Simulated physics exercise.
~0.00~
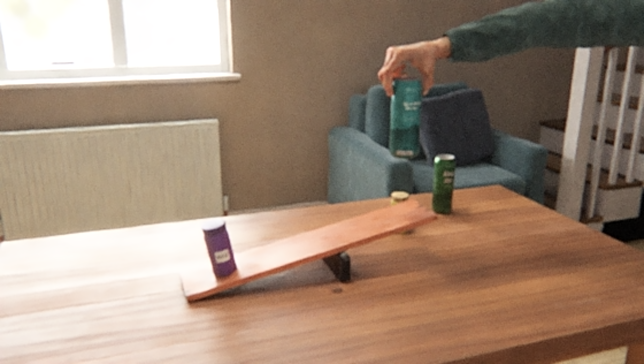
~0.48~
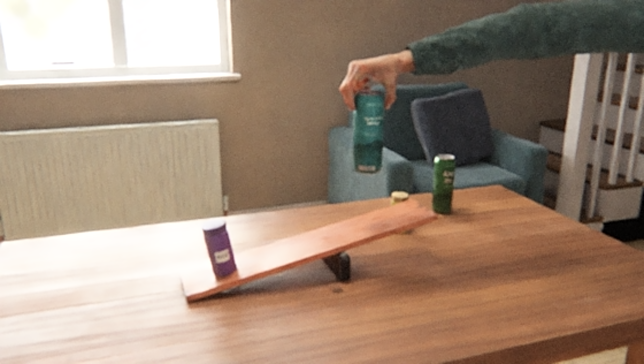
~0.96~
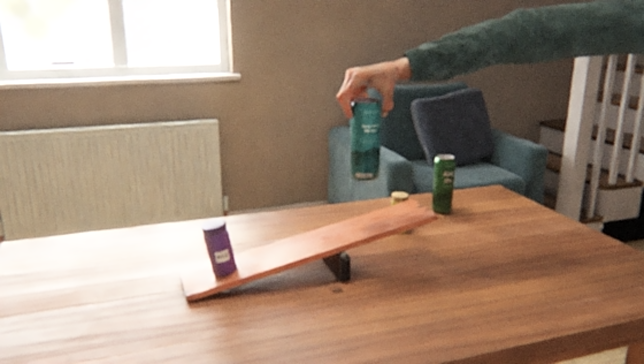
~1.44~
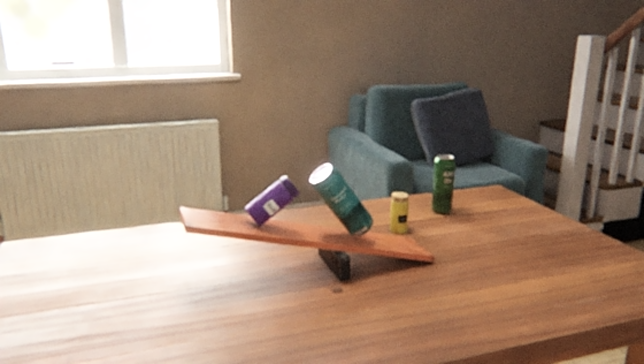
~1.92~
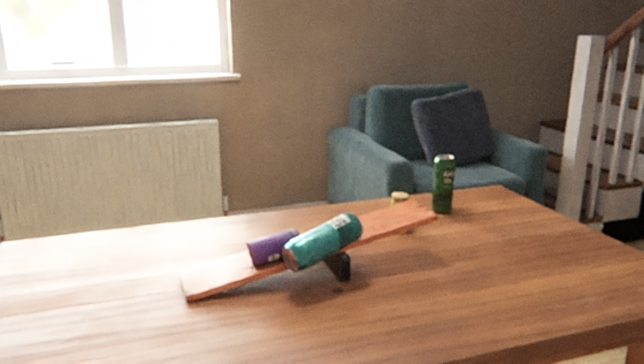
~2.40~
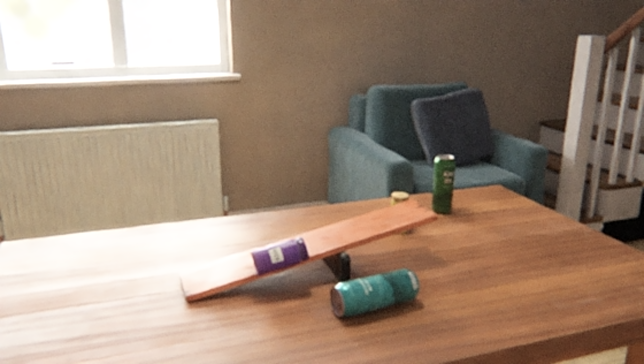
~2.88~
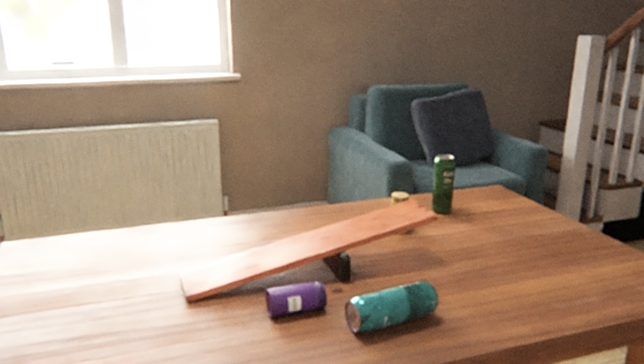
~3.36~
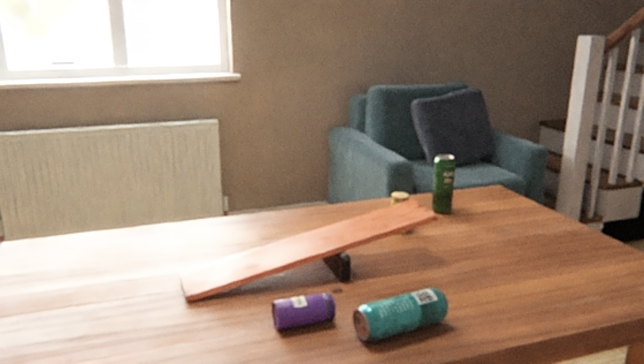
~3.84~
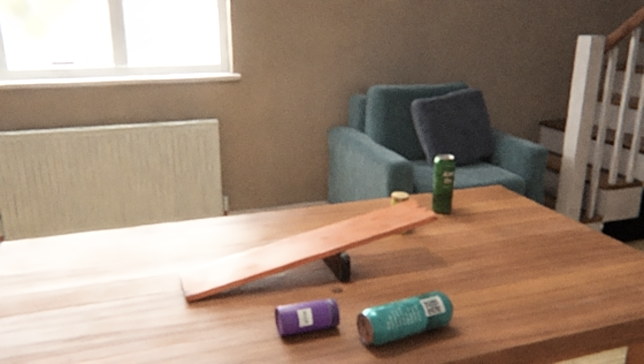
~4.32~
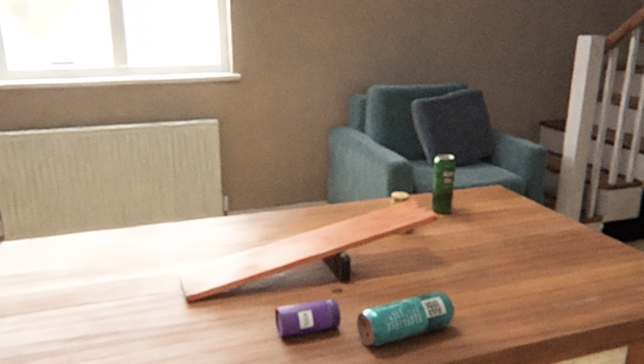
The video shows a hand lowering a turquoise can over the raised right end of a tilted plank holding a purple can. The plank tips right, then back left, as both cans topple and roll onto the table, resting on their sides near the front, the plank tilted as before.
